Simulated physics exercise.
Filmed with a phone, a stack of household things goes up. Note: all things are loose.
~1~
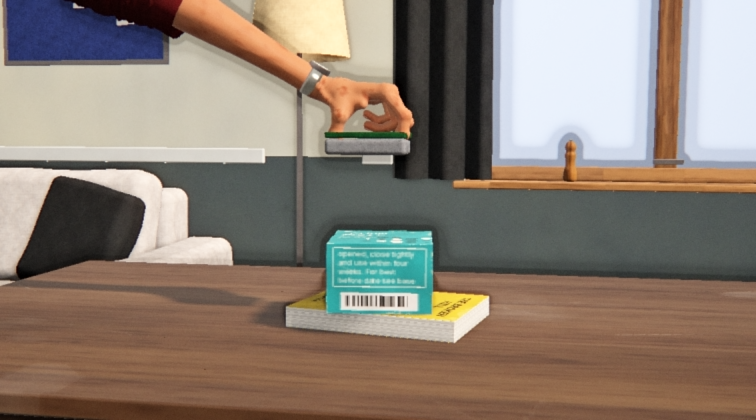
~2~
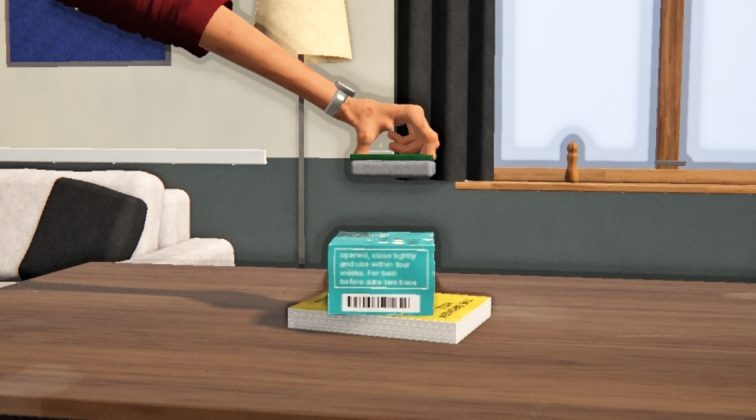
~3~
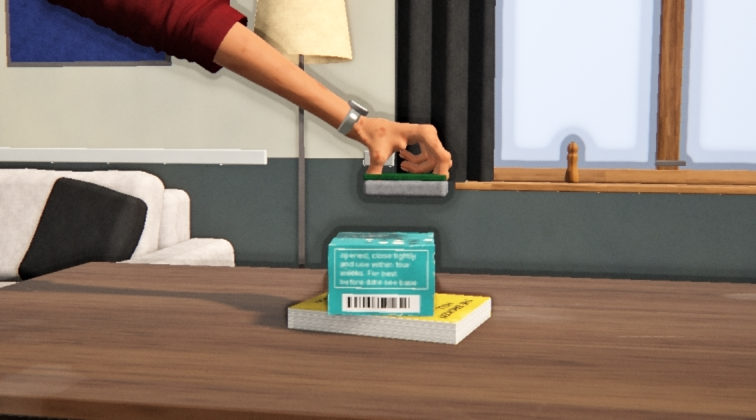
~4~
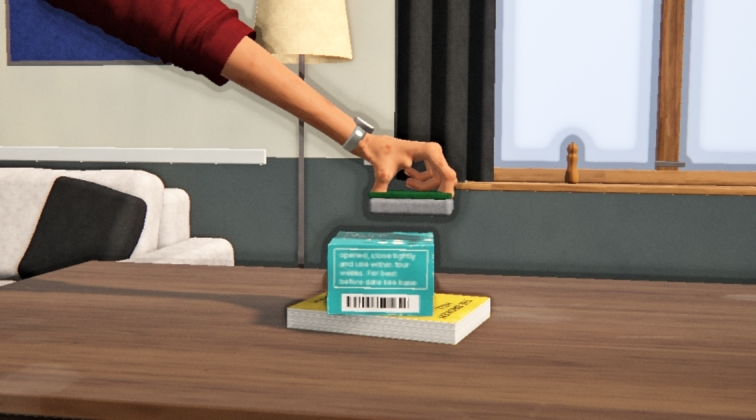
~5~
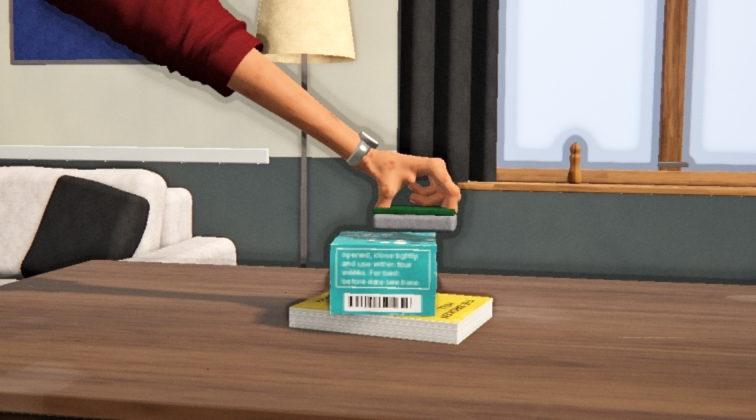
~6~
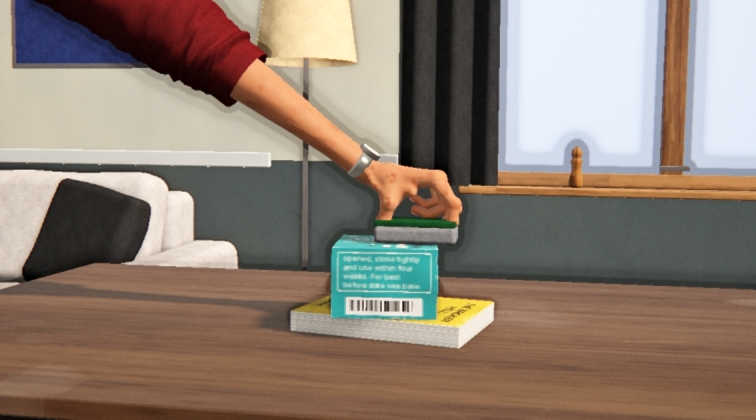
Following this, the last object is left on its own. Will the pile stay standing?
The pile will be okay.
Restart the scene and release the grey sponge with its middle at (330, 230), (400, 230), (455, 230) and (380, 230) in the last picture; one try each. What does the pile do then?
Case one: Falls over. Case two: Stable. Case three: Falls over. Case four: Stable.
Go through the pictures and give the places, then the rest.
In the first picture, on its way; grey sponge (369, 144); yellow book (391, 311).
In the second picture, on its way; grey sponge (395, 165); yellow book (393, 312).
In the third picture, on its way; grey sponge (407, 185); yellow book (393, 313).
In the fourth picture, on its way; grey sponge (412, 203); yellow book (392, 313).
In the fifth picture, on its way; grey sponge (416, 218); yellow book (394, 312).
In the sixth picture, set down, still held; grey sponge (417, 231); yellow book (396, 316).
Then, 0.20 s on from there, no change.
Then, 0.60 s on from there, grey sponge resting near (417, 231).
In the end, all 3 unmoved. At the end, from the last picture's camera, grey sponge near (417, 231). The pile holds.
